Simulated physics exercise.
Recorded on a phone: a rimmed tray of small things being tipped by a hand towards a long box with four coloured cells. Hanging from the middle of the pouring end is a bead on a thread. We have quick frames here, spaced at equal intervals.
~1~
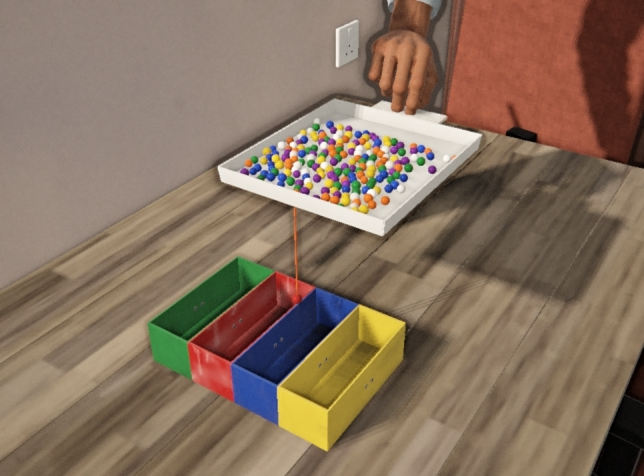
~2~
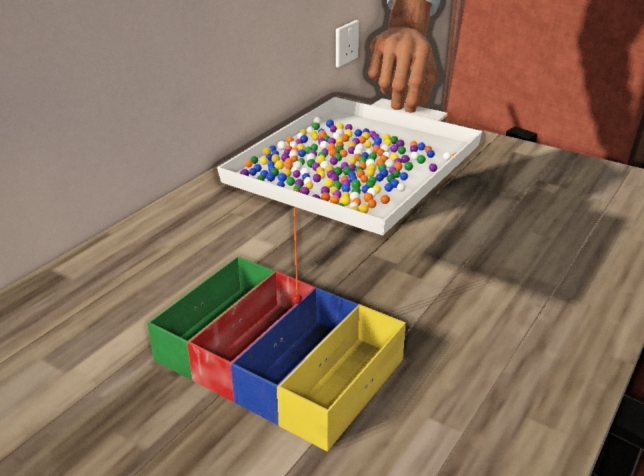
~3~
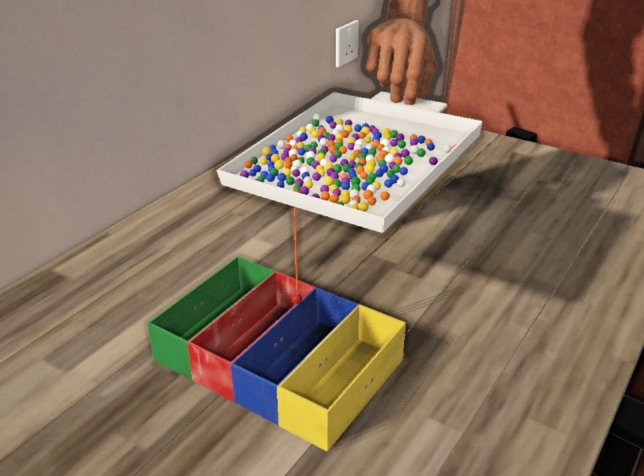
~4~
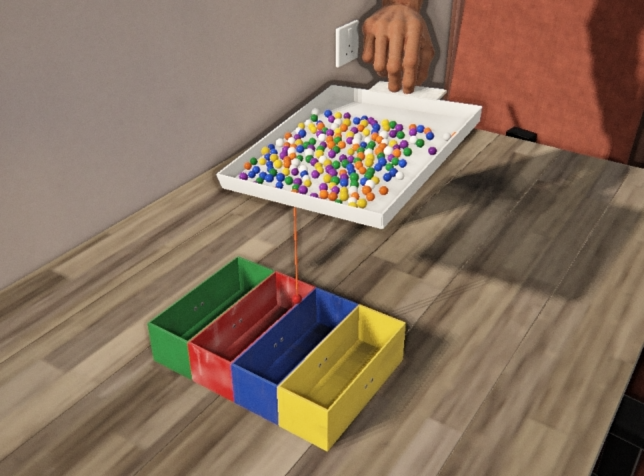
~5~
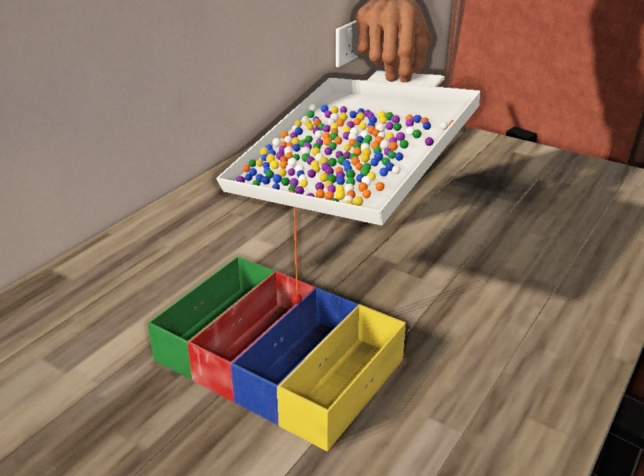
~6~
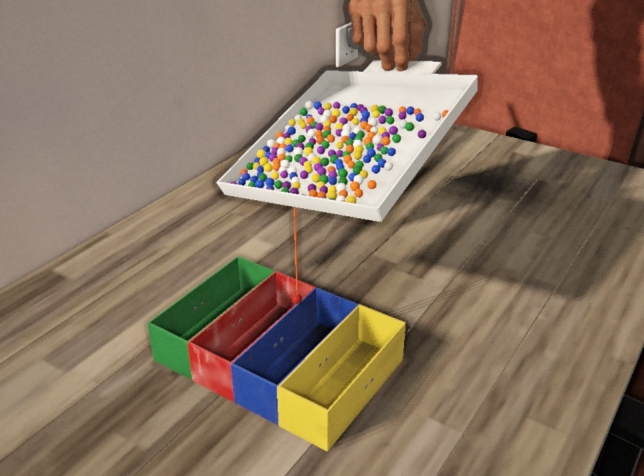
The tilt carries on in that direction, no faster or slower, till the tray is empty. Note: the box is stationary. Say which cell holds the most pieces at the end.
At the end the green cell holds the most.
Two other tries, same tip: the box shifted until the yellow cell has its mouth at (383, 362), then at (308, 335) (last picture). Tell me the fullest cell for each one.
You'd see the cell in green win the first time and that red cell win the second.
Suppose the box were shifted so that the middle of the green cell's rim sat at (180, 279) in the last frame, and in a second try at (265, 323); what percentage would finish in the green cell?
10% for the first placement, 0% for the second.
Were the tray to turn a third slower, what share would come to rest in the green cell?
It would come out near 80 per cent.
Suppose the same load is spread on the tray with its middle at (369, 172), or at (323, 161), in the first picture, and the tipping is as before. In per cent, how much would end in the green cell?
It would be about 80 per cent for the first and about 80 per cent for the second.
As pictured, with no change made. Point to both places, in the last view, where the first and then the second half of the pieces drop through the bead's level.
Around (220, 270) at first; around (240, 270) after that.
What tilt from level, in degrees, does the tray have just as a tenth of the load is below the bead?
It sits at roughly 85°.
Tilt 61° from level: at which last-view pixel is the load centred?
The load is centred around (280, 151).
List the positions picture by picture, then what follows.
Corners of the pouring end at (221, 167) and (383, 220), level; middle of the load at (334, 162), round plastic beads; bead on its thread at (297, 299); green cell at (170, 348); red cell at (211, 368); blue cell at (255, 391); yellow cell at (303, 415), in the first frame.
Corners of the pouring end at (220, 167) and (383, 219), level; middle of the load at (334, 161), in the second frame.
Corners of the pouring end at (220, 170) and (382, 217), tipped barely, lowest at the left corner; middle of the load at (333, 158), in the third frame.
Corners of the pouring end at (220, 174) and (381, 213), tipped a little, lowest at the left corner; middle of the load at (332, 154), in the fourth frame.
Corners of the pouring end at (219, 178) and (379, 210), tipped a little, lowest at the left corner; middle of the load at (328, 151), in the fifth frame.
Corners of the pouring end at (220, 181) and (377, 207), tipped clearly, lowest at the left corner; middle of the load at (321, 150), nearly all on the move; green cell at (170, 348); red cell at (211, 368); blue cell at (255, 391); yellow cell at (303, 415), in the sixth frame.
Soon, tray tipped steeply; nearly all on the tray; a stray few falling or outside the box.
A while on, tray tipped right over; about a quarter on the tray; about half in the green cell; a small part in the red cell; about a quarter falling or outside the box.
Towards the end, tray tipped past a quarter turn; most in the green cell; a small part in the red cell; a small part falling or outside the box.
Finally, tray tipped past a quarter turn; most in the green cell; a small part in the red cell; none in the yellow cell; none in the blue cell; a small part outside the box.
